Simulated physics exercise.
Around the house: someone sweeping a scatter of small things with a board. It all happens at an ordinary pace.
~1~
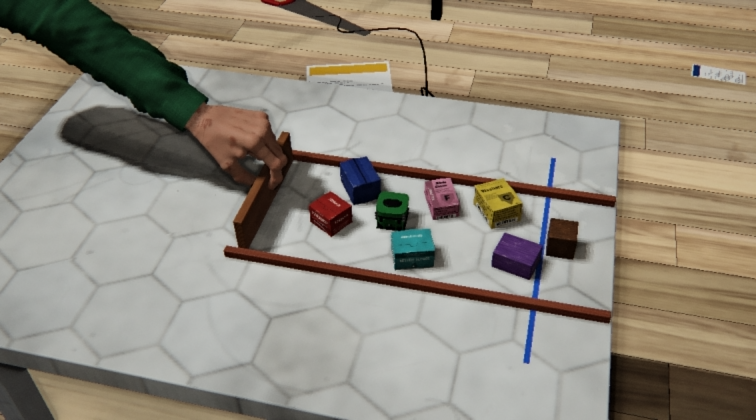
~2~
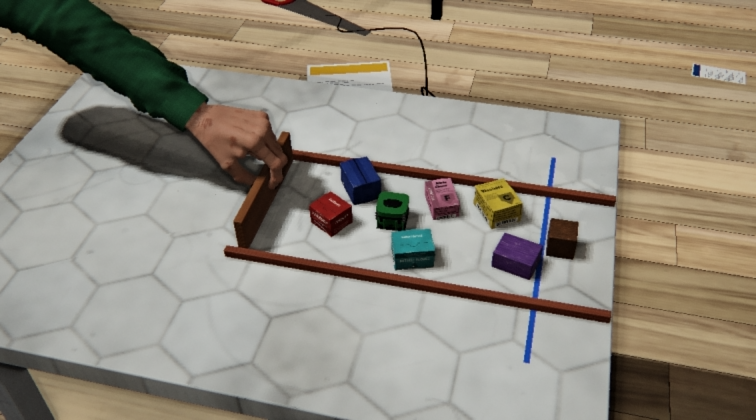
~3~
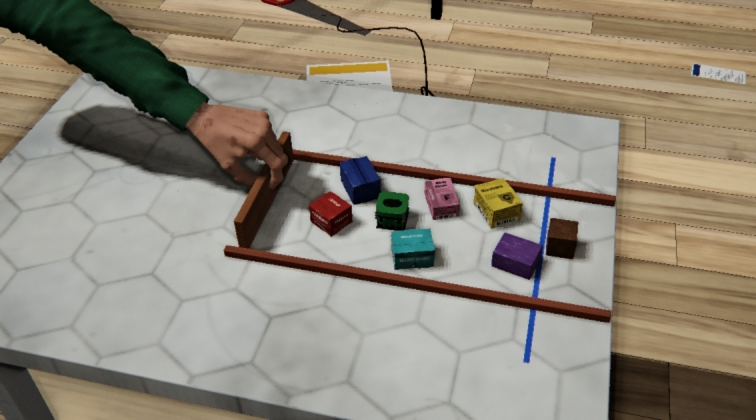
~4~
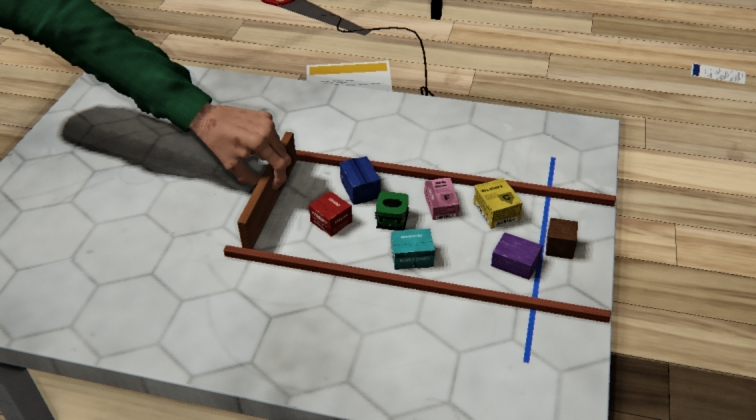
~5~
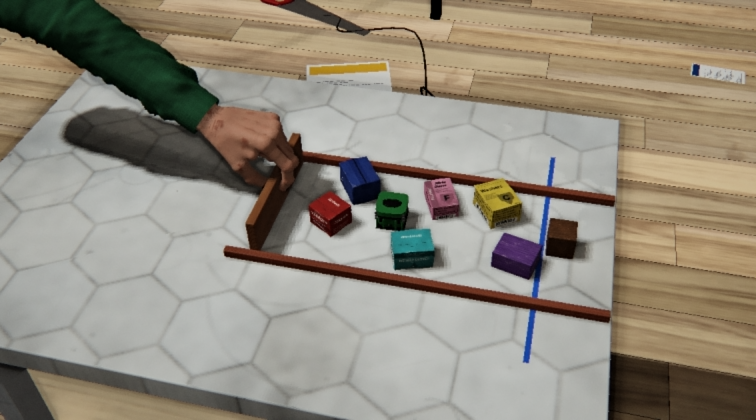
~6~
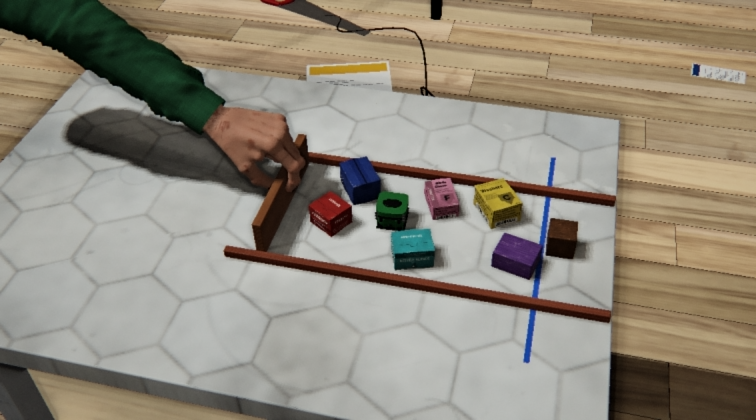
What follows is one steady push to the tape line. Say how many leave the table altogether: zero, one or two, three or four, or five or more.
In the end the number that fall off is one or two.
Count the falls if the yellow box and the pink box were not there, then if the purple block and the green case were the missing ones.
Fallen: 1, and 1 in the other try.
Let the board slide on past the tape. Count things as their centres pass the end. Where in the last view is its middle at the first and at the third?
At (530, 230) for the first, at (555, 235) for the third.
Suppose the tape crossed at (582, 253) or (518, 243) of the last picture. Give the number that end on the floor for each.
It would be 5 and 0.
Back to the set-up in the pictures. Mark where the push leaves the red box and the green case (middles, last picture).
The red box at (559, 245), the green case at (593, 246).
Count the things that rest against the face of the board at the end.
It touches 3.
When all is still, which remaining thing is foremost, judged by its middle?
It is the purple block.
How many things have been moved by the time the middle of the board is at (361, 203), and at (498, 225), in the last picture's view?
At the one place 3, at the other 8.
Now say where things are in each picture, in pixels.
Brown block (562, 239); purple block (517, 256); yellow box (498, 203); board (265, 189); tape (542, 247), in the first frame.
Purple block (517, 256); board (266, 189), in the second frame.
Yellow box (497, 203); turquoise box (413, 249), in the third frame.
Brown block (562, 238); red box (331, 214), in the fourth frame.
Purple block (516, 256); blue box (360, 180), in the fifth frame.
Brown block (562, 238); purple block (517, 256); yellow box (497, 203); board (283, 191); tape (542, 247), in the sixth frame.
Soon after, none off yet; brown block at rest near (562, 238); purple block at rest near (517, 256); yellow box at rest near (497, 203).
Then, none off yet; brown block at rest near (562, 238); purple block moved a little near (528, 260); yellow box moved about its own width near (553, 207).
By the end, the number that fall off is one or two; fallen, yellow box and brown block.
